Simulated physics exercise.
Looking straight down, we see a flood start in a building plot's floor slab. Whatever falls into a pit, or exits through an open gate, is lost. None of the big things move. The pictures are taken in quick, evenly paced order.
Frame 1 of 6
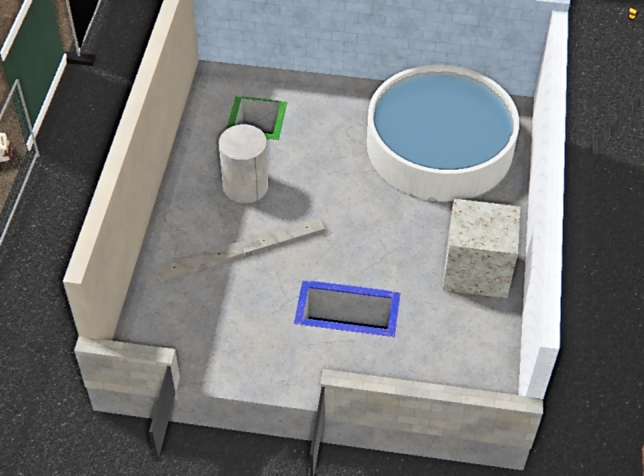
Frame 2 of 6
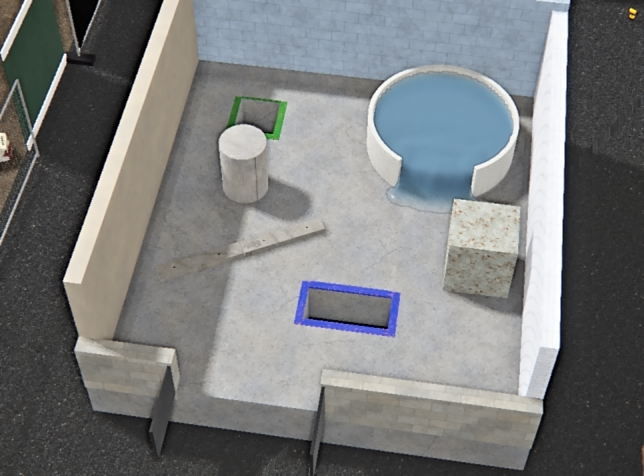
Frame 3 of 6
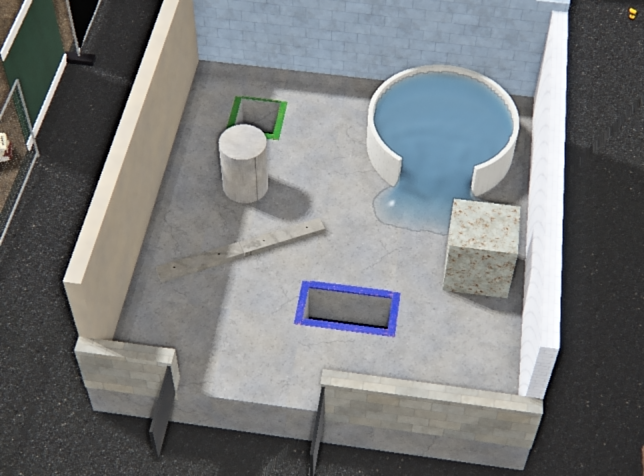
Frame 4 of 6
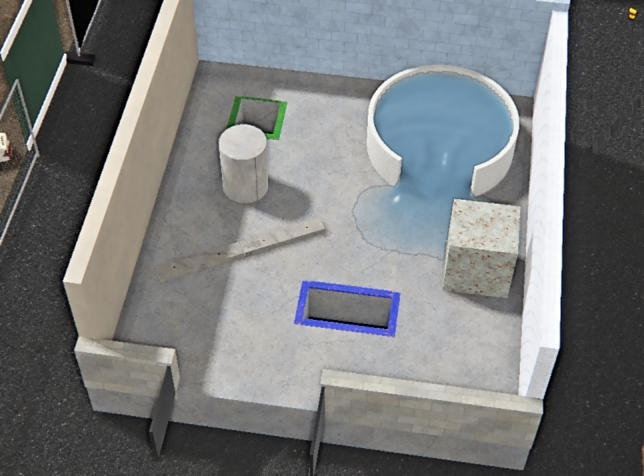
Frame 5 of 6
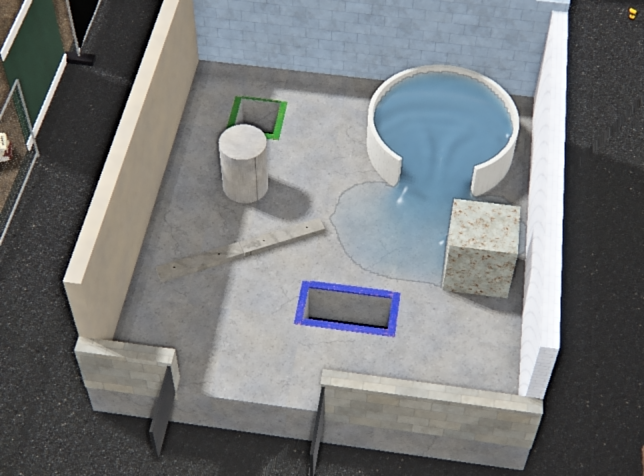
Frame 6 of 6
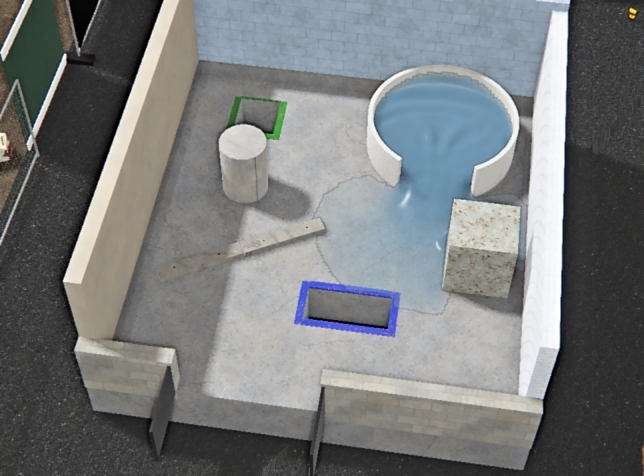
A round tank stands full, then opens at its front and water spreads across the floor.
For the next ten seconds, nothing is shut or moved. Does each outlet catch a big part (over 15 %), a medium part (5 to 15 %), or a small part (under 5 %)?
Parts caught - gate: A medium part; green pit: A small part; blue pit: A big part.
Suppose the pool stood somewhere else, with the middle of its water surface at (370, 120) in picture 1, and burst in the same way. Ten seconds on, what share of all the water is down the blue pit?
Blue: 45 %.
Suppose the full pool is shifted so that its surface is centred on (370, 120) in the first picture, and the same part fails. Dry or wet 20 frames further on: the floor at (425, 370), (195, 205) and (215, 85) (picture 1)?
Okay, first one got wet, second one got wet, last one high and dry.
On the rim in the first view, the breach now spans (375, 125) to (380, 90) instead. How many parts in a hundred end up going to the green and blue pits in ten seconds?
Out of every hundred parts, green takes 35 and blue takes 0.
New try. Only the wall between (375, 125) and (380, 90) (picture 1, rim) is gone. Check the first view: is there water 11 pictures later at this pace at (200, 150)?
Lab note: Point logged as inundated.
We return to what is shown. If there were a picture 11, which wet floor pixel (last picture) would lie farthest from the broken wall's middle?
The front tops out at about (373, 403).
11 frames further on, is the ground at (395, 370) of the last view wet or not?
Submerged.
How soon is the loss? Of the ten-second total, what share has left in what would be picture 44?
Near 70 in a hundred.
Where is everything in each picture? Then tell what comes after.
In the first picture, the round tank at (443, 120) is whole and still.
In the second picture, water pours out at (435, 188) and has run to (391, 190).
In the third picture, water pours out at (435, 190) and has run to (384, 217).
In the fourth picture, the front is at (373, 240), out from the gap at (435, 191).
In the fifth picture, water pours out at (434, 191) and has run to (365, 263).
In the sixth picture, water pours out at (435, 191) and has run to (357, 291).
A moment on, water covers 25 % of the floor; the gate 0 %, the green pit 0 %, the blue pit 4 %.
Next, water covers 40 % of the floor; the gate 0 %, the green pit 0 %, the blue pit 11 %.
Then, water covers 50 % of the floor; the gate 1 %, the green pit 0 %, the blue pit 20 %.
Later, water covers 60 % of the floor; the gate 3 %, the green pit 0 %, the blue pit 29 %.
In the end, water covers 70 % of the floor; the gate 7 %, the green pit 1 %, the blue pit 38 %.
